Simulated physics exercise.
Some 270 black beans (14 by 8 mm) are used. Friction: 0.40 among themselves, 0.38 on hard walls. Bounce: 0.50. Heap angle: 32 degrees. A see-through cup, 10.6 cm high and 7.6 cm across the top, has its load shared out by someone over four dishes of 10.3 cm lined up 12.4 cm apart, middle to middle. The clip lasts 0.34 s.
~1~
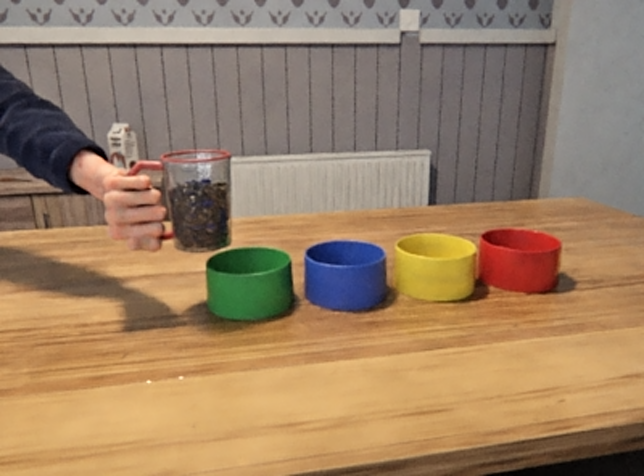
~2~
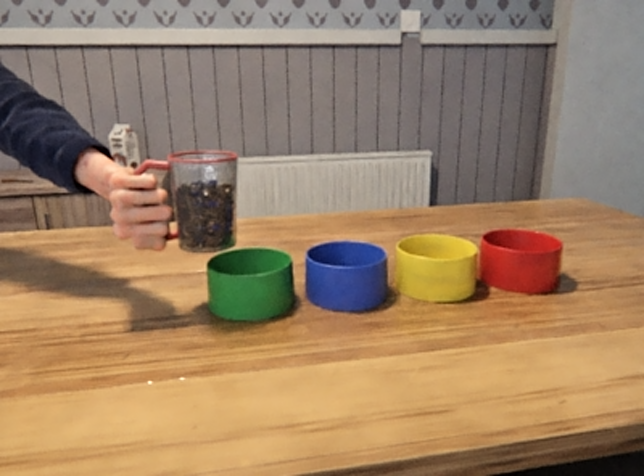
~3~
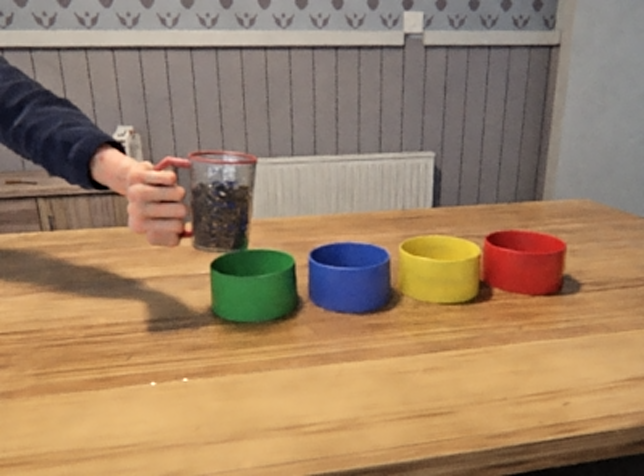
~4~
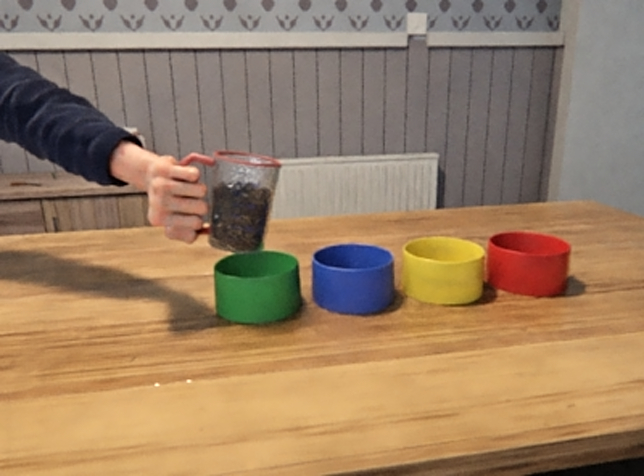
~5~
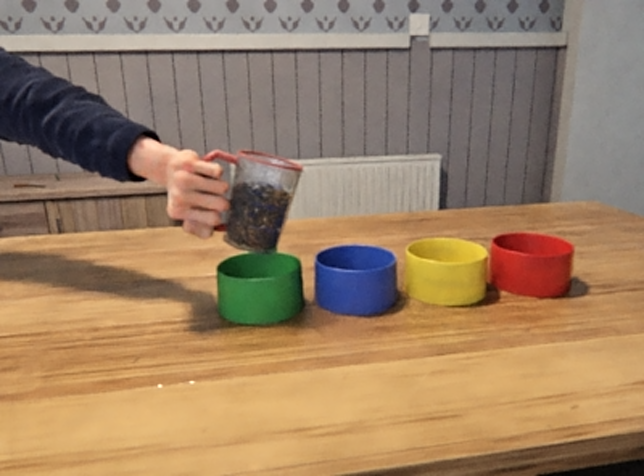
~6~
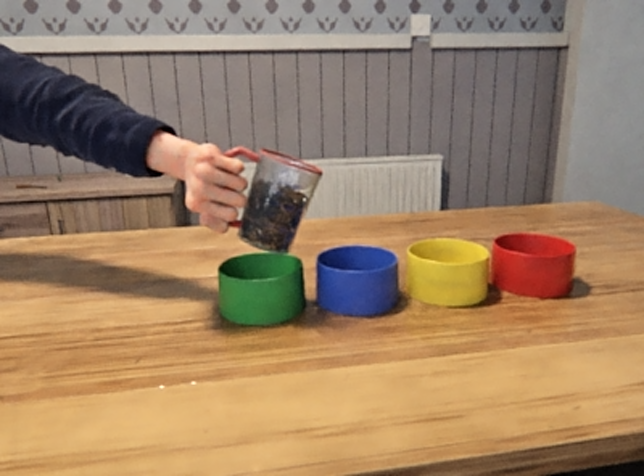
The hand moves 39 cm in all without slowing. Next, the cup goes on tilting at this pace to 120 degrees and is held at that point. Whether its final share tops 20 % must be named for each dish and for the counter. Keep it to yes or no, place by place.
Place by place: Red yes, blue no, green no, yellow no, counter no.
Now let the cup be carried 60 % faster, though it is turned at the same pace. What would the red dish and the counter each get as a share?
Shares - red 100, counter 0.
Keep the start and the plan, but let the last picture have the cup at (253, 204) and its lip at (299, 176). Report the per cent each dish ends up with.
The red dish keeps 0, the blue one 0, the green one 0 and the yellow one 90.
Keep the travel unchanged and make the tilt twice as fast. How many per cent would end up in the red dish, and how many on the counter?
In that case the red dish gets 10 and the counter gets 20.
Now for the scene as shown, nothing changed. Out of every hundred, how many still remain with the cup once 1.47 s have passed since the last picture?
5 %.
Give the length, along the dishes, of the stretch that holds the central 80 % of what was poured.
Some 6 centimetres.
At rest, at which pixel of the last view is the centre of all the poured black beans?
(539, 266) or so.
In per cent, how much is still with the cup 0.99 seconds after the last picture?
About 100 per cent.
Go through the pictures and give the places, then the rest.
In the first picture, cup at (200, 201), tilt 0 degrees, lip at (229, 155), moved 0.0 cm; middle of the pieces at (205, 213); green dish at (249, 260); blue dish at (345, 253); yellow dish at (435, 246); red dish at (520, 240).
In the second picture, cup at (205, 201), tilt 1 degrees, lip at (236, 156), moved 0.5 cm; middle of the pieces at (210, 214).
In the third picture, cup at (222, 202), tilt 6 degrees, lip at (256, 160), moved 2.1 cm; middle of the pieces at (226, 215).
In the fourth picture, cup at (242, 202), tilt 11 degrees, lip at (280, 164), moved 4.0 cm; middle of the pieces at (244, 215).
In the fifth picture, cup at (260, 203), tilt 16 degrees, lip at (301, 168), moved 5.9 cm; middle of the pieces at (262, 216).
In the sixth picture, cup at (277, 202), tilt 21 degrees, lip at (321, 172), moved 7.8 cm; middle of the pieces at (277, 216); green dish at (261, 266); blue dish at (357, 258); yellow dish at (448, 251); red dish at (534, 244).
Then, 0.59 s after the last picture, tilt 68 degrees; cup holds 100 %.
Then, 0.99 s after the last picture, tilt 99 degrees; cup holds 100 %.
Then, 1.47 s after the last picture, tilt 120 degrees; cup holds 5 %, red 85 %.
In the end, red 90 %, blue 0 %, green 0 %, yellow 0 %, counter 10 %.
